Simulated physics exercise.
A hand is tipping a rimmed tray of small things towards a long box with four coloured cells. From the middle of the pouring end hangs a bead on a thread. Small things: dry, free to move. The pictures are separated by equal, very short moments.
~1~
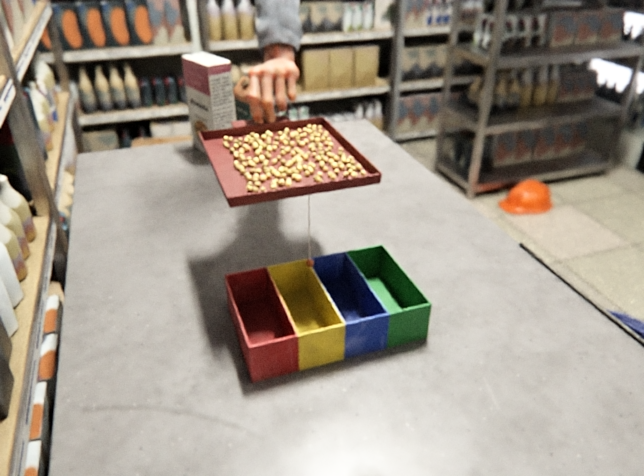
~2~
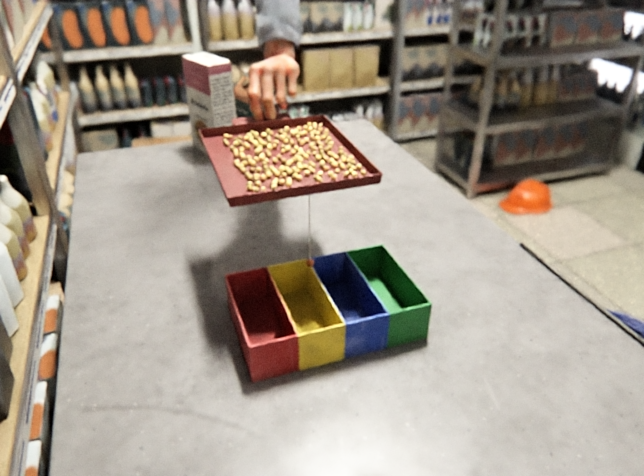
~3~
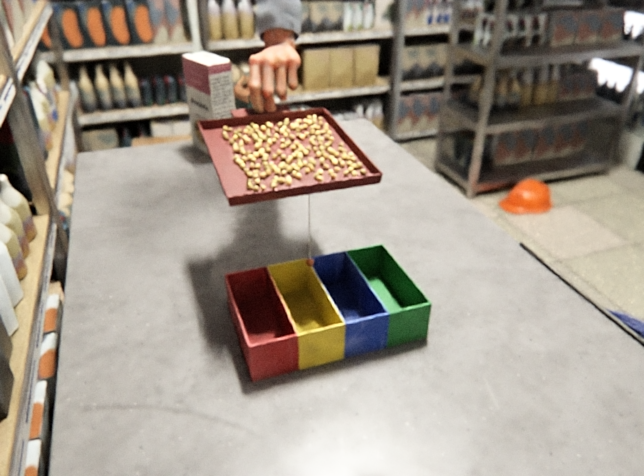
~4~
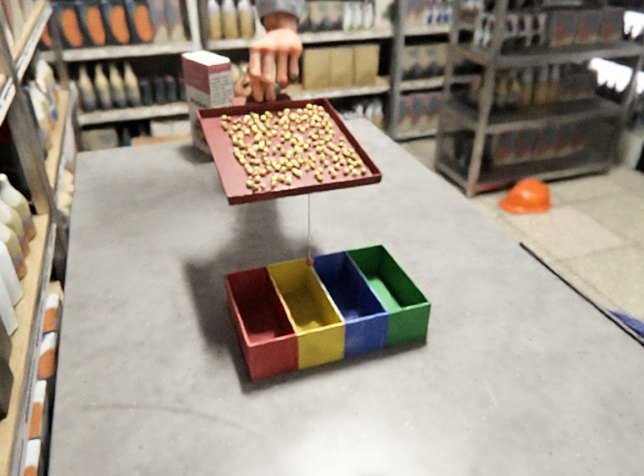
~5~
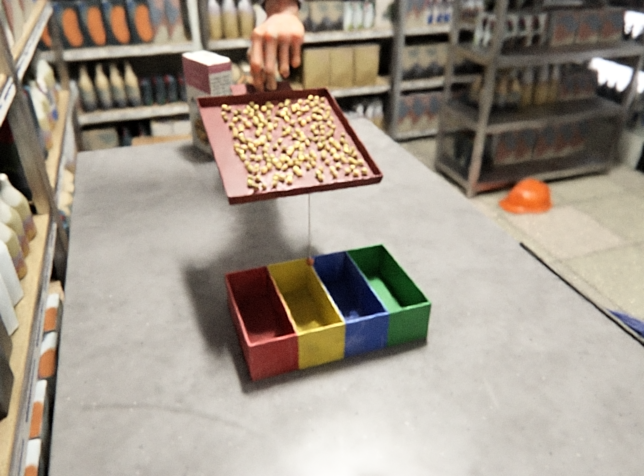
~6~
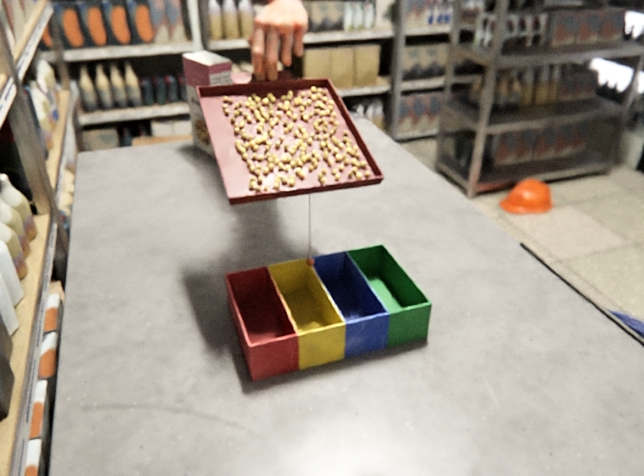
In the video, a hand holds a dark red tray of small pale beans above a box with red, yellow, blue and green cells, then gradually raises its far side, tilting it forward as the beans shift and spread across it.
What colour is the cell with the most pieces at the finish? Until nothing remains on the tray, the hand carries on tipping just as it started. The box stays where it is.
It is blue.
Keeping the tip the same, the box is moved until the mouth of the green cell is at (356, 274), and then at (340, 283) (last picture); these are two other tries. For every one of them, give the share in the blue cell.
First position: Some 30 %; second position: Some 20 %.
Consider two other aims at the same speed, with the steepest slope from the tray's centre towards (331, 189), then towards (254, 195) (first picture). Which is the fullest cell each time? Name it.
First try: The green cell. Second try: The cell in red.
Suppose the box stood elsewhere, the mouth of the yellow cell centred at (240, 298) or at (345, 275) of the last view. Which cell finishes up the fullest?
With the first placing it's the green one, with the second it's that yellow cell.
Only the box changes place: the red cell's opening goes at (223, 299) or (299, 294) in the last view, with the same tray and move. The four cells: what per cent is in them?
It would be roughly 90 per cent in the first placement and roughly 90 per cent in the second.
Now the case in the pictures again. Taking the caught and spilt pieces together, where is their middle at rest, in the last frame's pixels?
Around (349, 329).
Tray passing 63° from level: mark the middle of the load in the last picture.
The load is centred about (325, 180).
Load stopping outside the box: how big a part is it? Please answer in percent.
I'd put it close to 0 per cent.
Soon, tray tipped steeply; most on the tray; a stray few in the blue cell; a stray few in the green cell; a stray few in the red cell; a stray few in the yellow cell; a small part falling or outside the box.
A while on, tray tipped past a quarter turn; about half on the tray; a small part in the blue cell; a small part in the green cell; a stray few in the yellow cell; a stray few in the red cell; about a quarter falling or outside the box.
Towards the end, tray tipped past a quarter turn; about a third in the blue cell; about a quarter in the yellow cell; about a quarter in the green cell; a small part in the red cell; a stray few falling or outside the box.
Finally, tray tipped past a quarter turn; about a third in the blue cell; about a quarter in the yellow cell; about a quarter in the green cell; a small part in the red cell; a stray few outside the box.
